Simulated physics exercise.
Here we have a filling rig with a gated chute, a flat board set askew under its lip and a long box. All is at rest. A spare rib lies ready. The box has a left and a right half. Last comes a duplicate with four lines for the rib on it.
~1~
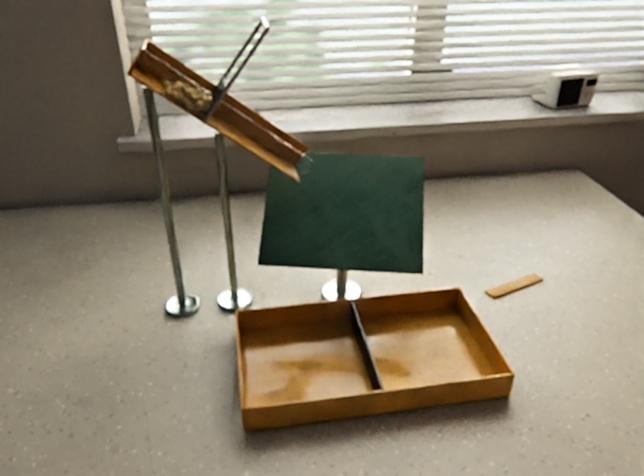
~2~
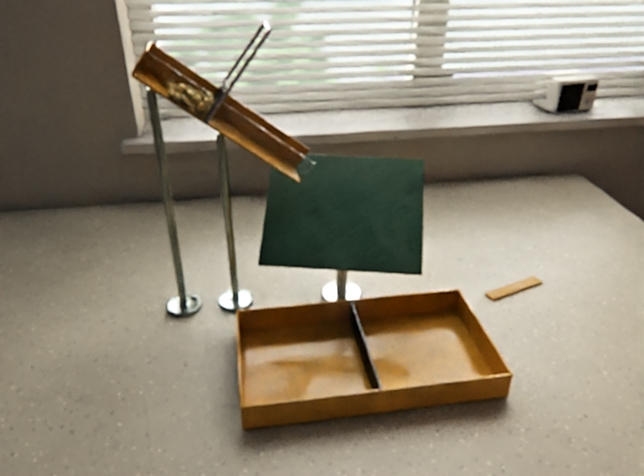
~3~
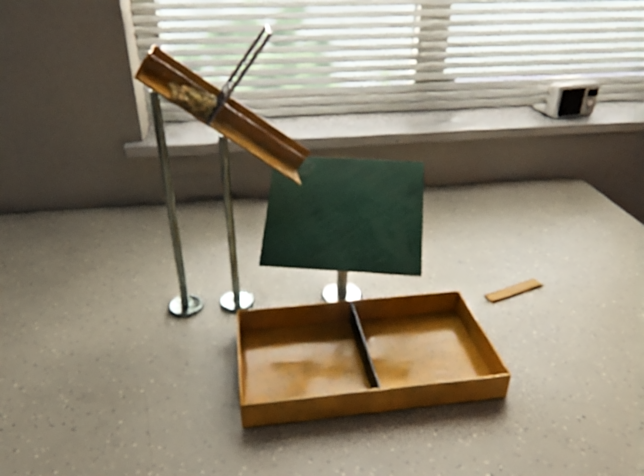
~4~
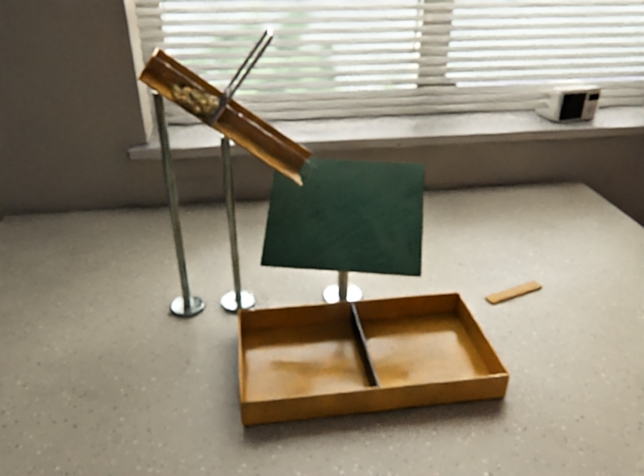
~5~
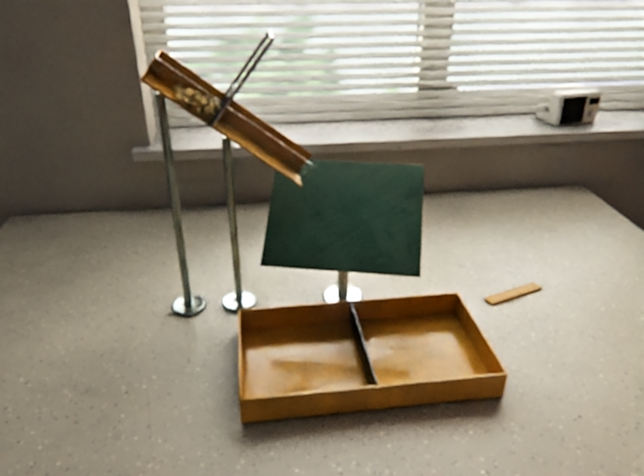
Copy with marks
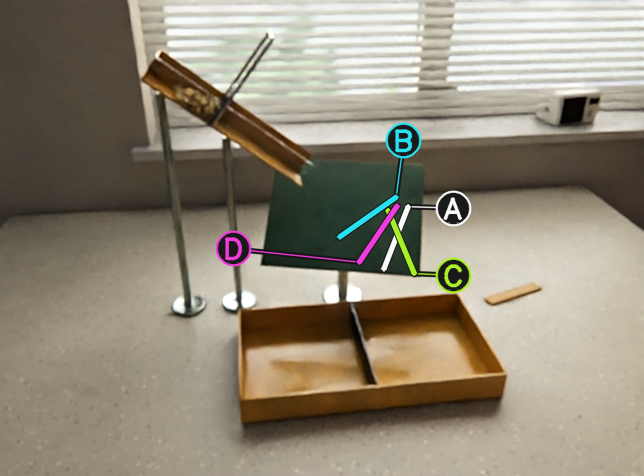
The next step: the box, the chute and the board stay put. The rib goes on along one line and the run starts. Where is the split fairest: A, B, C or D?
Line A does it best.
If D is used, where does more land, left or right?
More lands on the left.
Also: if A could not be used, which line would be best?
It is C.
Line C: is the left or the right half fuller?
Right.
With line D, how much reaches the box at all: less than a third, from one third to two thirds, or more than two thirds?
It is more than two thirds.
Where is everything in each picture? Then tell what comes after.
In the first frame, load behind the gate at (193, 95), soya beans; lip of the chute at (297, 174), sloping fairly steeply.
In the second frame, middle of the board at (344, 210), tilted fairly steeply; middle of its low edge at (339, 269); of its high edge at (348, 156).
In the third frame, front corners of the box at (241, 404) and (511, 374); front end of its middle wall at (380, 389); gate still shut at (227, 90).
In the fourth frame, middle of the load at (200, 100); lip at (299, 178).
In the fifth frame, middle of the load at (202, 101); lip at (300, 179).
On the marked copy, line A from (408, 206) to (383, 269); line B from (396, 197) to (339, 236); line C from (388, 210) to (414, 273); line D from (397, 206) to (359, 262).
Choosing A, of what is caught, about half in the left half, about half in the right.
Choosing B, of what is caught, nearly all in the left half, a stray few in the right.
Choosing C, of what is caught, about a quarter in the left half, most in the right.
Choosing D, of what is caught, nearly all in the left half, a small part in the right.
